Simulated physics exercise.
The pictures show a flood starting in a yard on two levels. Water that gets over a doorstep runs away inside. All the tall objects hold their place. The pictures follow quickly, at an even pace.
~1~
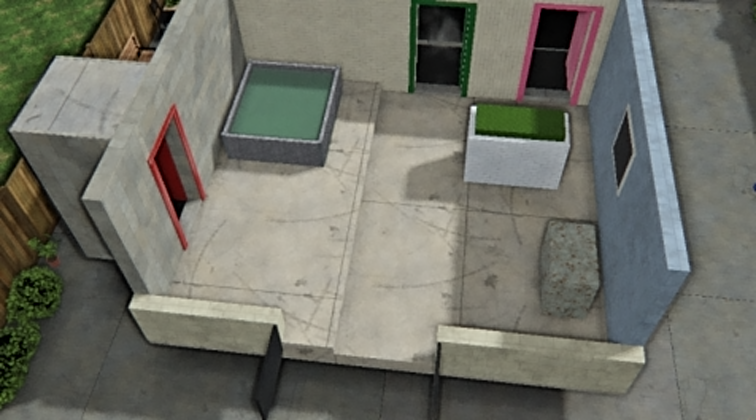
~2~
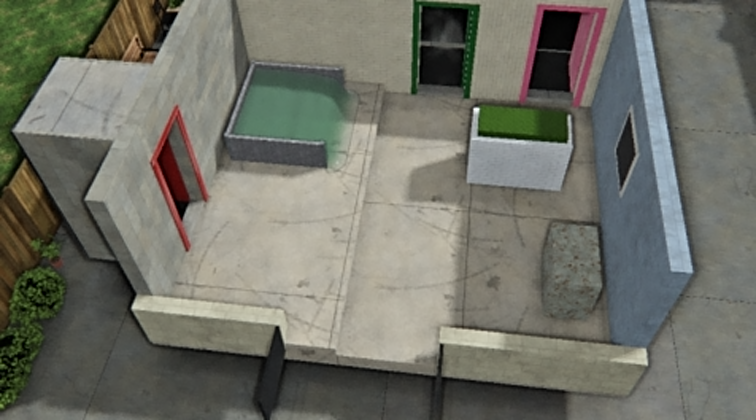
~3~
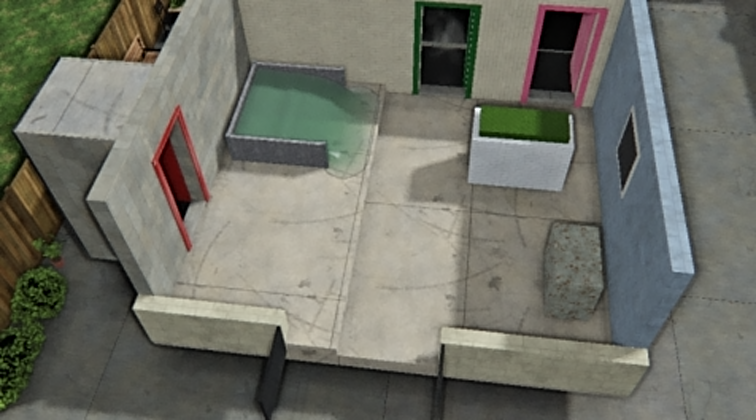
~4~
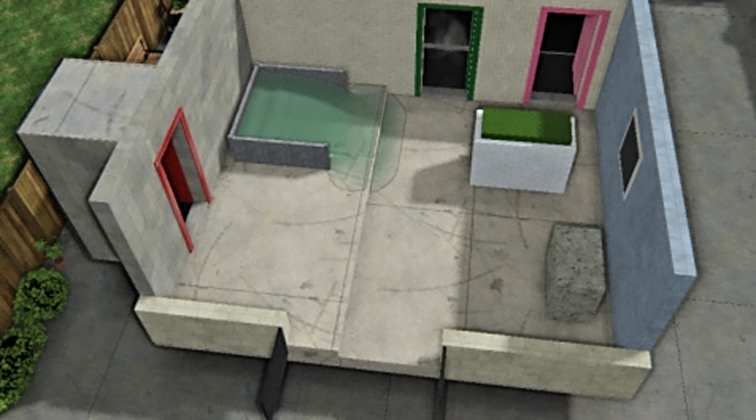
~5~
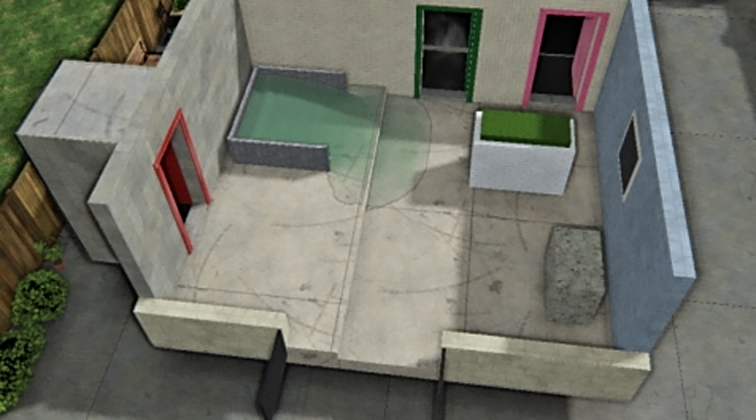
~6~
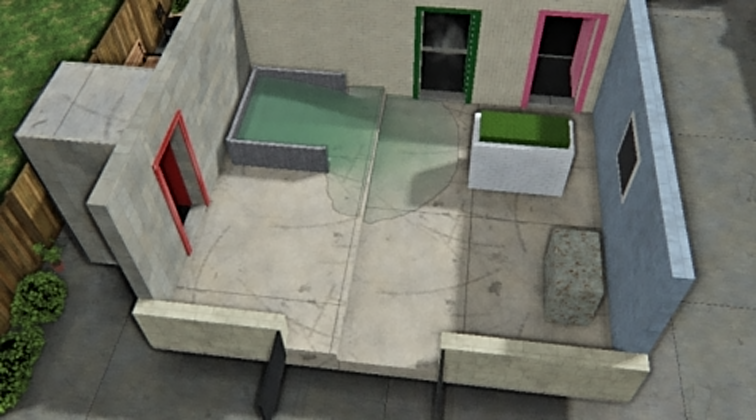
A walled concrete yard with a slight step down its middle is seen from high above, the view shifting barely at first. A grey tank of green water sits back left, with a red doorway left, green and pink doorways behind, a white grass-topped planter and grey block right, by a blue wall. The tank's right side opens and water spreads rightward across the floor in a thinning sheet, nearing the planter.
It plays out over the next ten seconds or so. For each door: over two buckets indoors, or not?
In the end: The red door holds within the limit; the green door floods; the pink door floods.
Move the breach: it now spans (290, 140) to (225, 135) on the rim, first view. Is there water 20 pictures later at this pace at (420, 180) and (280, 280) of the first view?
One after the other: Free of water, under water.
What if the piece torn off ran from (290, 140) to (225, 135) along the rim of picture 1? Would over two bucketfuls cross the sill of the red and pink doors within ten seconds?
Red takes more, pink holds.
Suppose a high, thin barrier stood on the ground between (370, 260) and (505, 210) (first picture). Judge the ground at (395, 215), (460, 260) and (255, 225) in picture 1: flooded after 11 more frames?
As listed: Wet, clear, clear.
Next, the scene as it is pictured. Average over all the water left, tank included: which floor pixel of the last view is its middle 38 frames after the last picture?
Around (476, 205).
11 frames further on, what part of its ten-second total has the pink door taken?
Close to 0 %.
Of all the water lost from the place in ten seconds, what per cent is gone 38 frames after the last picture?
Roughly 35 per cent.
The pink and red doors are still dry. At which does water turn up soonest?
The door marked pink.
A moment on, water covers 35 % of the floor; the red door not reached, the green door wet at the sill, nothing in, the pink door not reached.
Next, water covers 45 % of the floor; the red door not reached, the green door under two buckets in, the pink door wet at the sill, nothing in.
Then, water covers 55 % of the floor; the red door not reached, the green door over two buckets in, the pink door over two buckets in.
Later, water covers 65 % of the floor; the red door not reached, the green door over two buckets in, the pink door over two buckets in.
In the end, water covers 65 % of the floor; the red door not reached, the green door over two buckets in, the pink door over two buckets in.
